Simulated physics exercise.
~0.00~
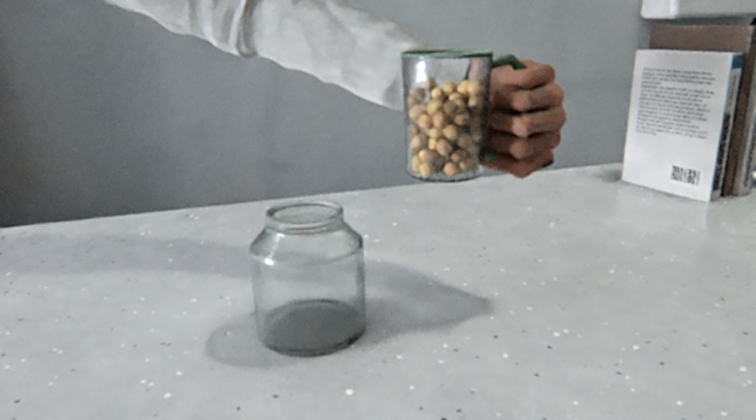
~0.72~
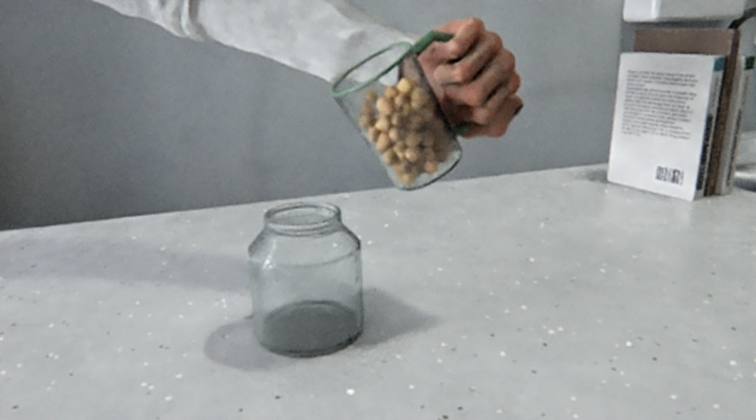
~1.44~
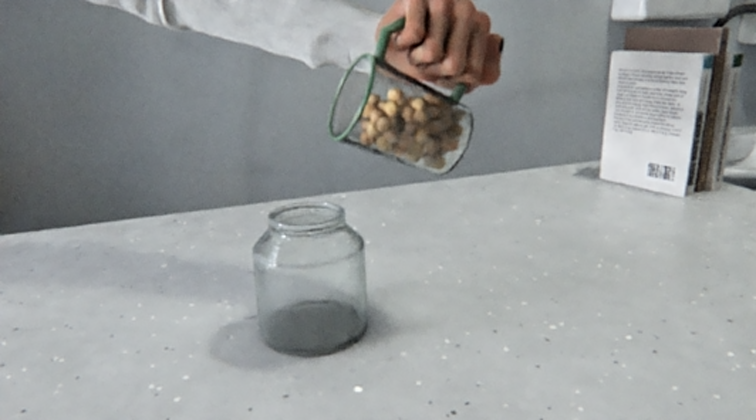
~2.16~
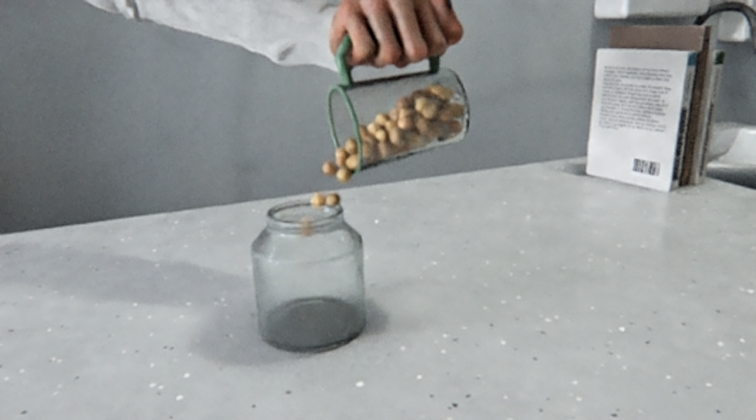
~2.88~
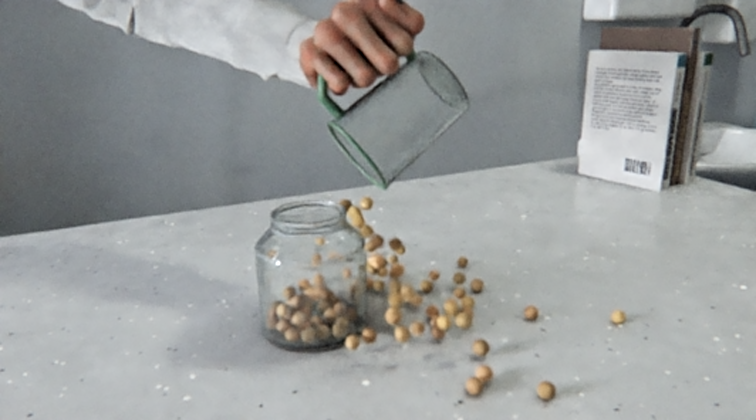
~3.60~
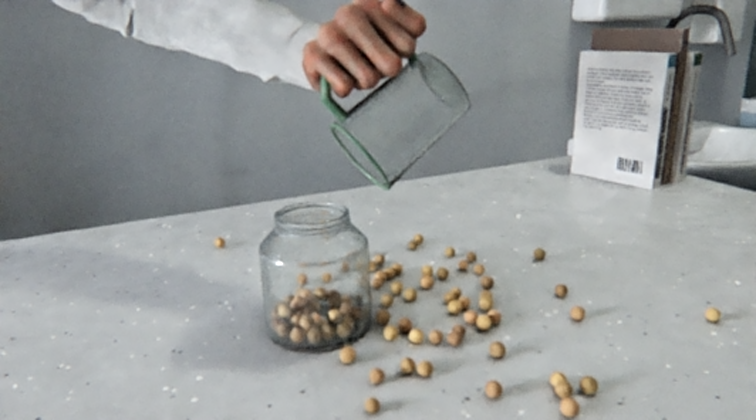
Wooden beads pouring from a glass cup tipped by a hand, some landing in a jar, most scattering across the speckled table.
